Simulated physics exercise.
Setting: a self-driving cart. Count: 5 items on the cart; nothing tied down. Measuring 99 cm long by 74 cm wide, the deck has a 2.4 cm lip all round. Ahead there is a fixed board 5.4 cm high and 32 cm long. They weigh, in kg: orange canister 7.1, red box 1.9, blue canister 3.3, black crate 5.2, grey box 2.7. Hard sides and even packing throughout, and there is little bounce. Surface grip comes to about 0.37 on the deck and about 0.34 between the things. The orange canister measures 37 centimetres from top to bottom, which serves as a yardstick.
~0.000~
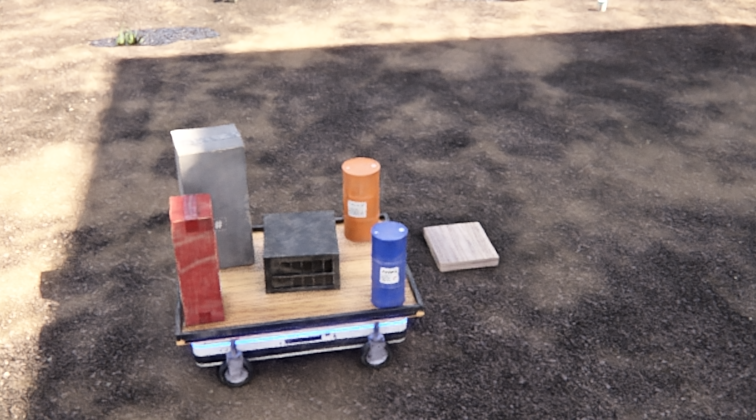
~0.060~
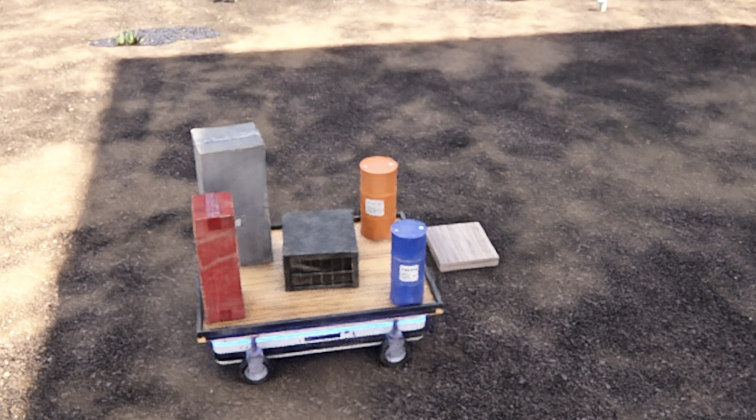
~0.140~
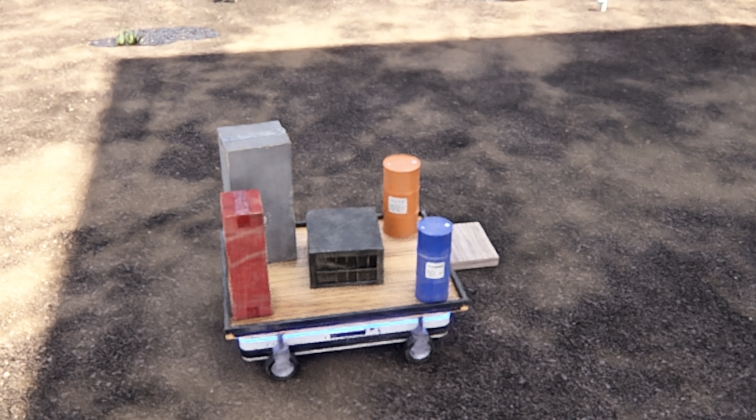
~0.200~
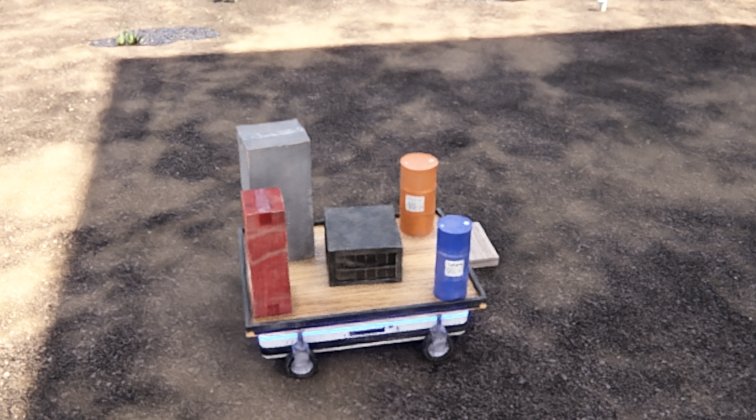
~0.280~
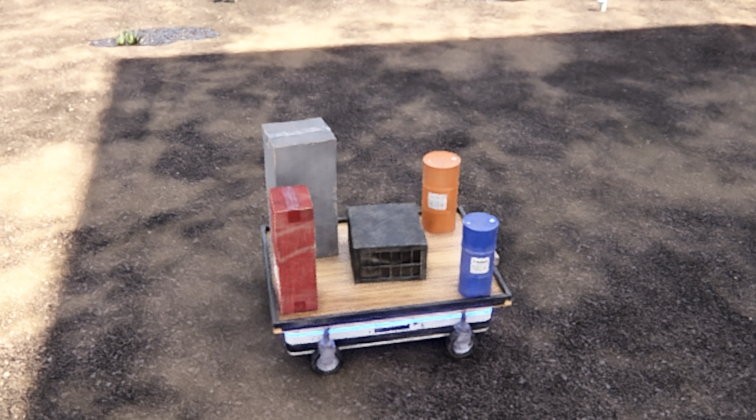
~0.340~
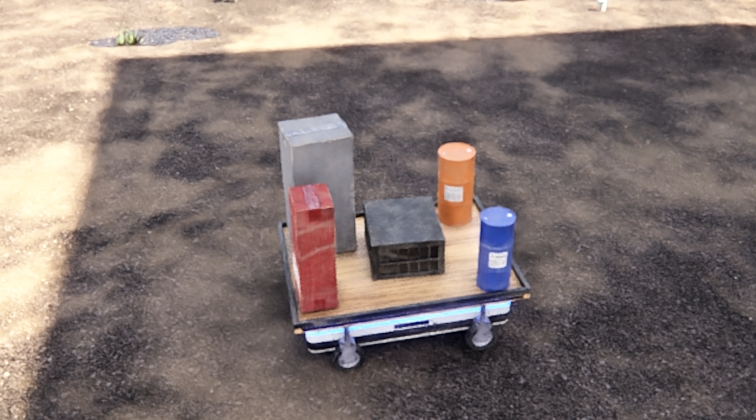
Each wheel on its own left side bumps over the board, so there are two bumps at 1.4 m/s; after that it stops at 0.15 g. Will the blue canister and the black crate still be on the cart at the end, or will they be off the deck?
Outcome: The blue canister leaves the deck, the black crate does not come off.
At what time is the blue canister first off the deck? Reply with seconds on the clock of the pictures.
1.0 s or so.
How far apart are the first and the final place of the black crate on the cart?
Net distance near 4 cm.
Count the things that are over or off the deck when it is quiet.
The tally is 2.
By 0.74 s, cart 104 cm along; blue canister tilted 27° near (608, 247); black crate 5 cm from its spot near (513, 232); orange canister tilted 23°.
By 1.24 s, cart 173 cm along; blue canister now off the deck; black crate 5 cm from its spot near (653, 219); grey box tilted 23°.
By 1.94 s, cart 229 cm along; orange canister now off the deck; black crate 5 cm from its spot; grey box tilted 11°.
When it is over (4.1 s), off the deck, orange canister and blue canister; the other 3 within 10 cm of the start.
